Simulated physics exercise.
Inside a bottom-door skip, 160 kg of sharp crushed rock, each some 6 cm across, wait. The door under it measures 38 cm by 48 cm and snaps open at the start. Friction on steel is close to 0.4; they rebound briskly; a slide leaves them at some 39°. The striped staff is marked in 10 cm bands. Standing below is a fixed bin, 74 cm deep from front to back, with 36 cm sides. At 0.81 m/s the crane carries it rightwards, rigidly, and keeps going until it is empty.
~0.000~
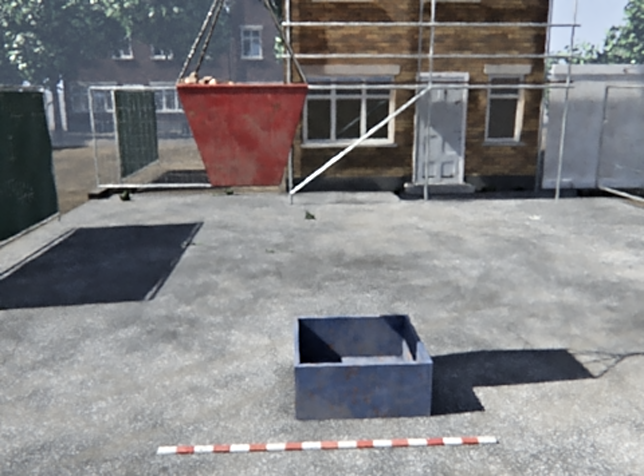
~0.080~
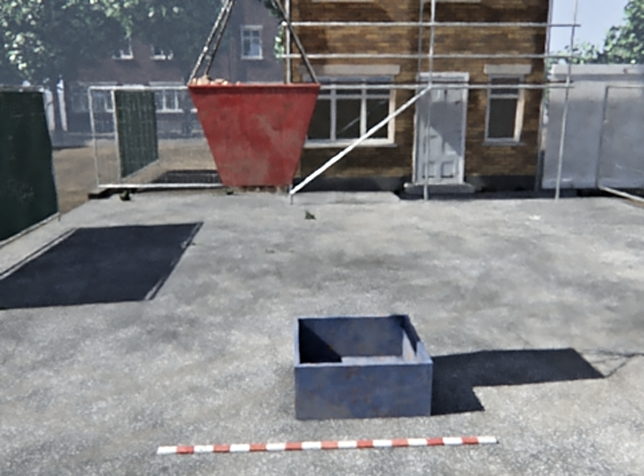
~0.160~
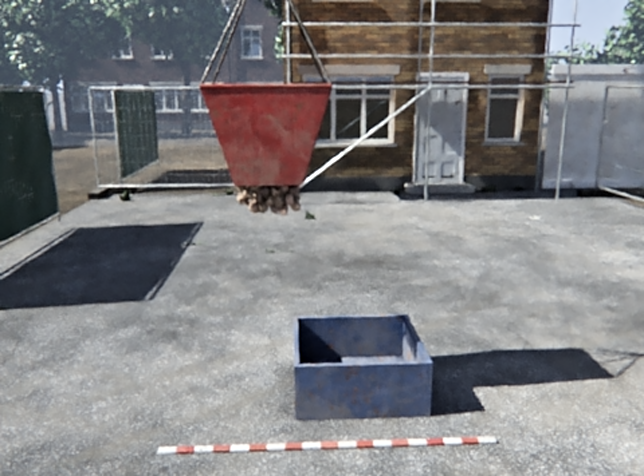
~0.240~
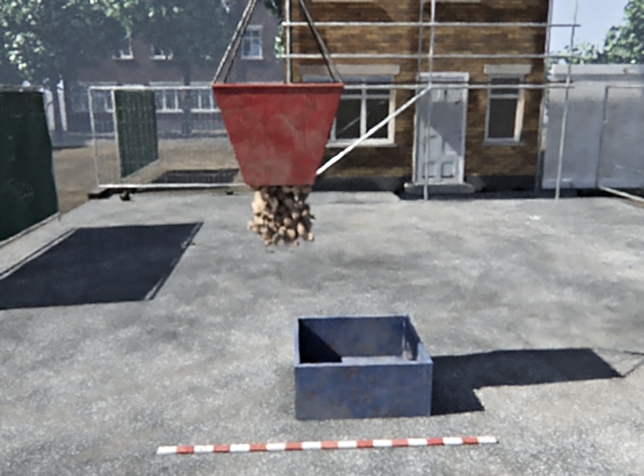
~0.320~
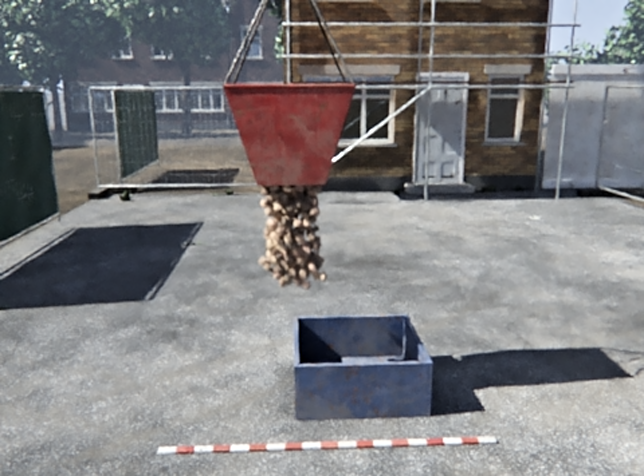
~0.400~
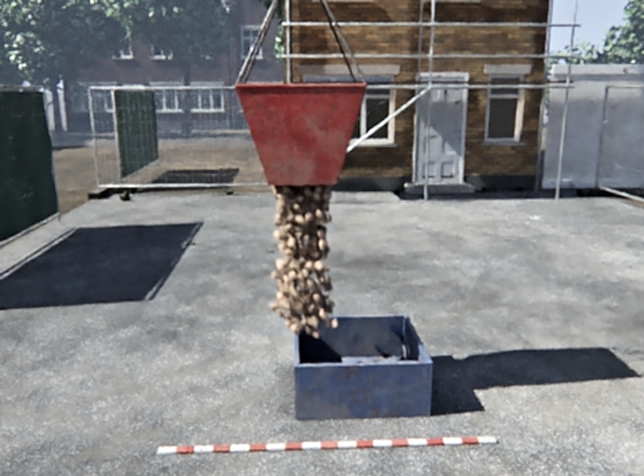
The video shows a red skip hanging from chains and moving rightwards above a paved yard, then brown lumps pouring from its underside in a lengthening stream that reaches down to an open blue box near a striped pole.
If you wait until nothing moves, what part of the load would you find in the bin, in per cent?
I would find about 97 per cent there.
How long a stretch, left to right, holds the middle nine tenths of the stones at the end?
Width: Near 70 cm.
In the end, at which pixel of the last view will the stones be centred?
Centre at rest: Roughly (356, 368).
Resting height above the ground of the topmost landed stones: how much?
Some 32 cm up.
After 0.7 s, 0 % in the bottom-door skip, 3 % falling or lying left of the bin, 97 % falling or lying in the bin; the stones farthest right are at (401, 375).
After 1.1 s, 0 % in the bottom-door skip, 3 % falling or lying left of the bin, 97 % falling or lying in the bin; the stones farthest right are at (414, 377).
After 1.7 s, 0 % in the bottom-door skip, 3 % falling or lying left of the bin, 97 % falling or lying in the bin; the stones farthest right are at (413, 374).
After 2.6 s, 0 % in the bottom-door skip, 3 % falling or lying left of the bin, 97 % falling or lying in the bin; the stones farthest right are at (413, 374).
After 4.5 s, 0 % in the bottom-door skip, 3 % left of the bin, 97 % in the bin; the stones farthest right are at (413, 374).
